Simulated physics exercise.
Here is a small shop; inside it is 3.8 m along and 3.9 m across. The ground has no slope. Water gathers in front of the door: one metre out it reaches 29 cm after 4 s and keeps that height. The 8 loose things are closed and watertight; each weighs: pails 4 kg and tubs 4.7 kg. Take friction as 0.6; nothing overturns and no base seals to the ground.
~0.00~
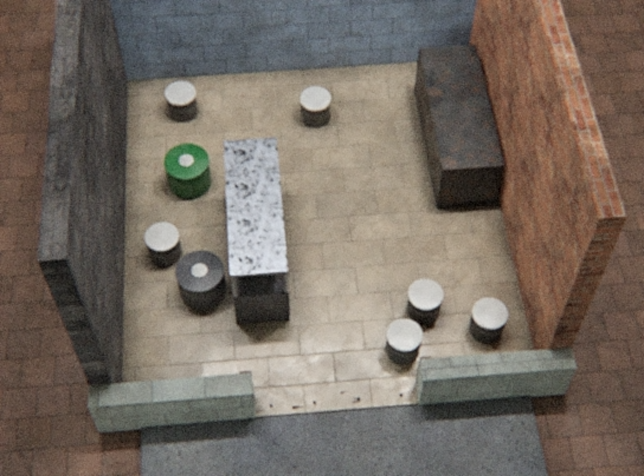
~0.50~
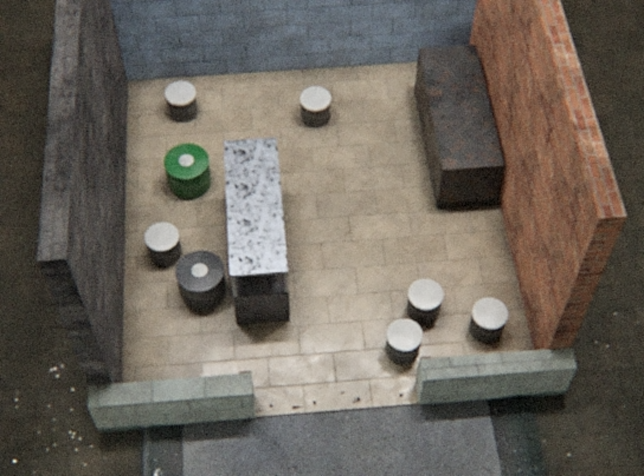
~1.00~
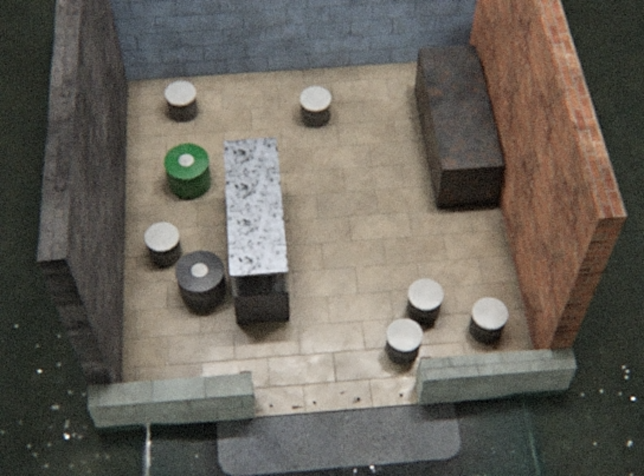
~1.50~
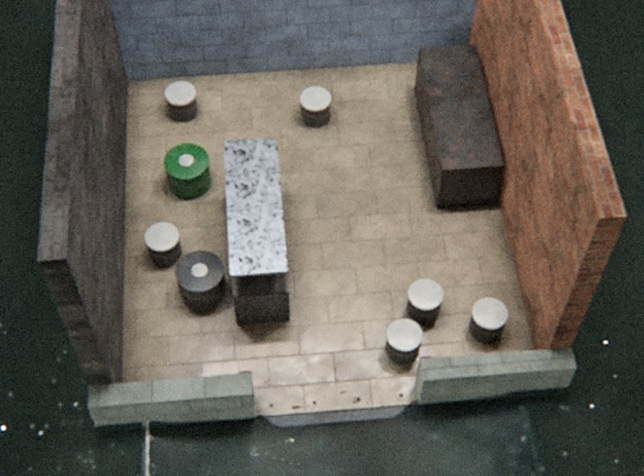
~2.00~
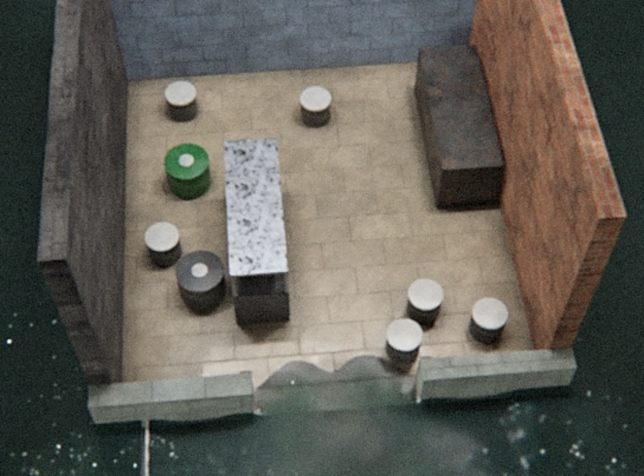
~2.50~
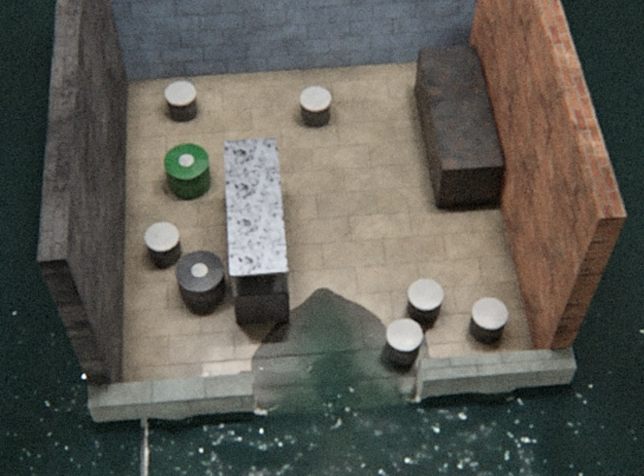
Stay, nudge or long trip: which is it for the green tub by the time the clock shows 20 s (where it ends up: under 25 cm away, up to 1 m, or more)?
Green tub gets carried off.
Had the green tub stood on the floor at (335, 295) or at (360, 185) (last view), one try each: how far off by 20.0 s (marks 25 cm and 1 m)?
In turn: It ends far away; it ends far away.
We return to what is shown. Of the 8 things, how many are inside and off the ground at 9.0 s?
8 of them.
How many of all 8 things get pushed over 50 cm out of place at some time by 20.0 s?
8 of them.
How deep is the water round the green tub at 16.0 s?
About 21 cm.
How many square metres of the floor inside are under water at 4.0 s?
Some 6.5 m2.
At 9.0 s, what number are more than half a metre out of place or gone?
By then 3.
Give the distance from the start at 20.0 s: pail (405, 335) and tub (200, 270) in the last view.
In turn: 50 cm, 200 cm.
After 4.0 s the green tub is near (186, 161), 0.0 m from its start, aground; 0 afloat.
After 9.0 s the green tub is near (204, 187), 0.5 m from its start, afloat; 8 afloat.
After 16.0 s the green tub is near (161, 273), 1.4 m from its start, afloat; 8 afloat.
After 20.0 s the green tub is near (325, 301), 2.2 m from its start, afloat; 8 afloat.
